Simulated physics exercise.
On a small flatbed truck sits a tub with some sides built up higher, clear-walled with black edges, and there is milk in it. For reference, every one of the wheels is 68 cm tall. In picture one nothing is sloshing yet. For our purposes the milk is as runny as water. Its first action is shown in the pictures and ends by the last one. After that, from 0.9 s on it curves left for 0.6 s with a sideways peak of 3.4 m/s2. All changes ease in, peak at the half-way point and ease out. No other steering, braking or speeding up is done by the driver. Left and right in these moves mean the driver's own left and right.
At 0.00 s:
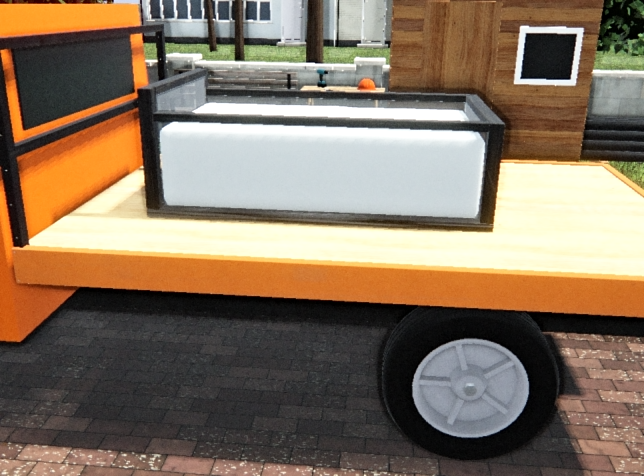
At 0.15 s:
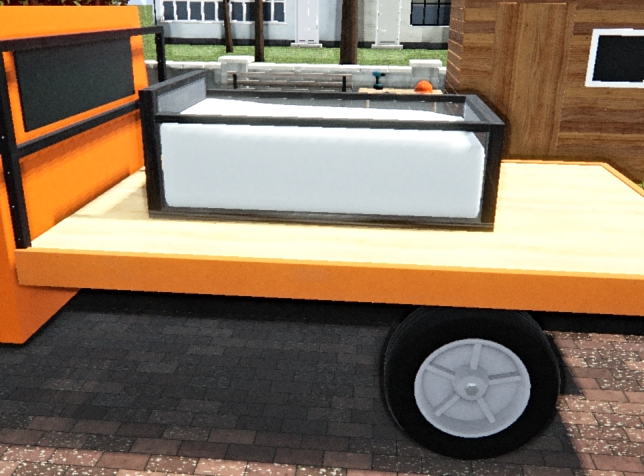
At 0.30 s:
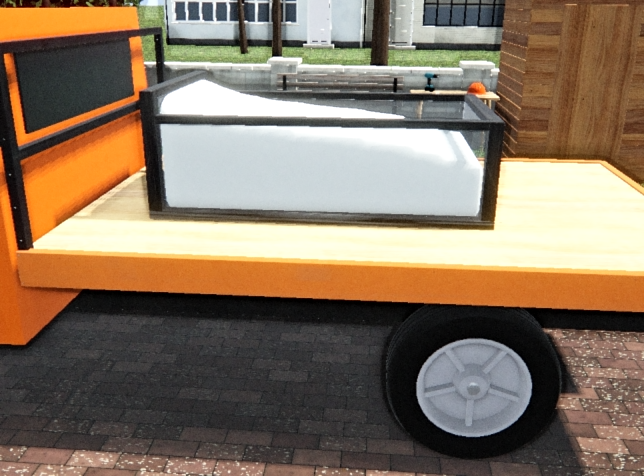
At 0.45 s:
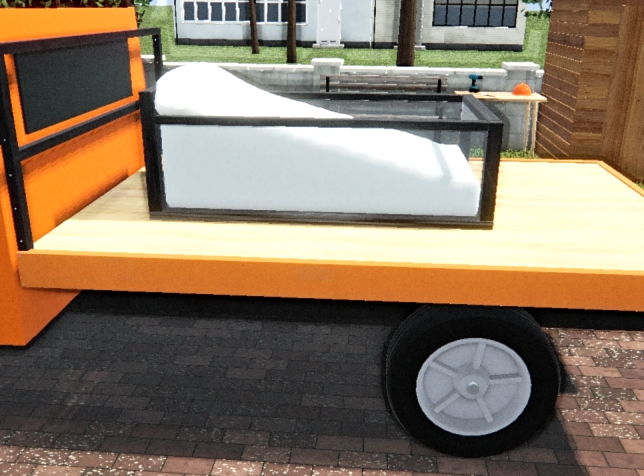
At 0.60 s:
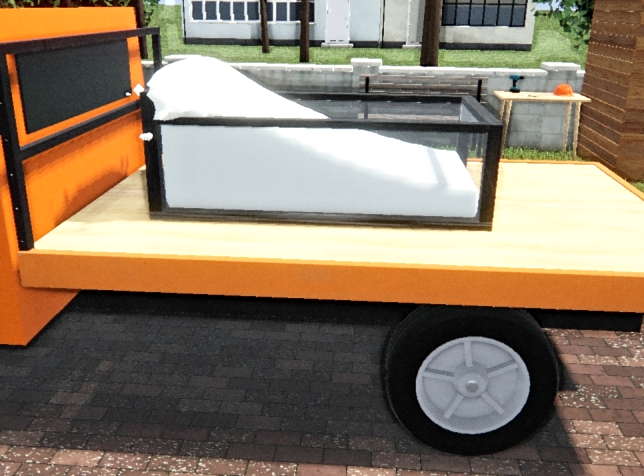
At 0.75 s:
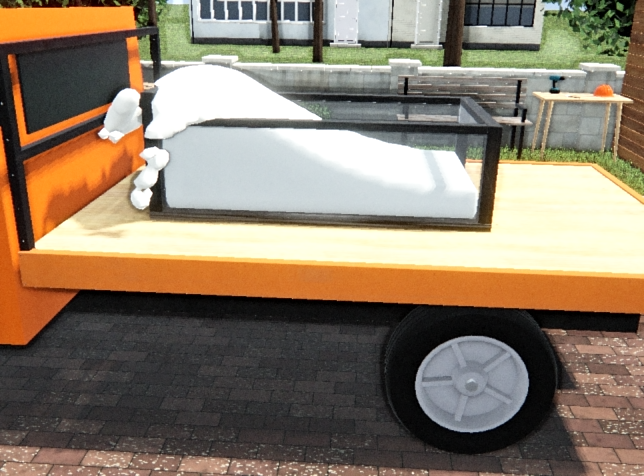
White milk surges up the left end of a clear tub on an orange truck.
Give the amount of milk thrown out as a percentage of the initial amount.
Roughly 22 percent of the milk is thrown out.
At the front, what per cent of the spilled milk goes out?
Roughly 10 in a hundred.
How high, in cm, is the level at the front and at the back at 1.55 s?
Close to 20 cm in front, close to 48 cm behind.
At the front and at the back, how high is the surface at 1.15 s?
It reads roughly 38 cm up front and 32 cm at the back.
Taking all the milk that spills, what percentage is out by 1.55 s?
40 %.
After 1.15 s the surface is 37 cm up at the front and 33 cm at the back; 7 per cent is out, over the far side and the front.
After 1.55 s the surface is 21 cm up at the front and 49 cm at the back; 10 per cent is out, over the far side and the front.
After 2.05 s the surface is 26 cm up at the front and 25 cm at the back; 17 per cent is out, over the back and the far side.
After 4.49 s 22 per cent is out, over the far side and the back, 83 of 377 litres.
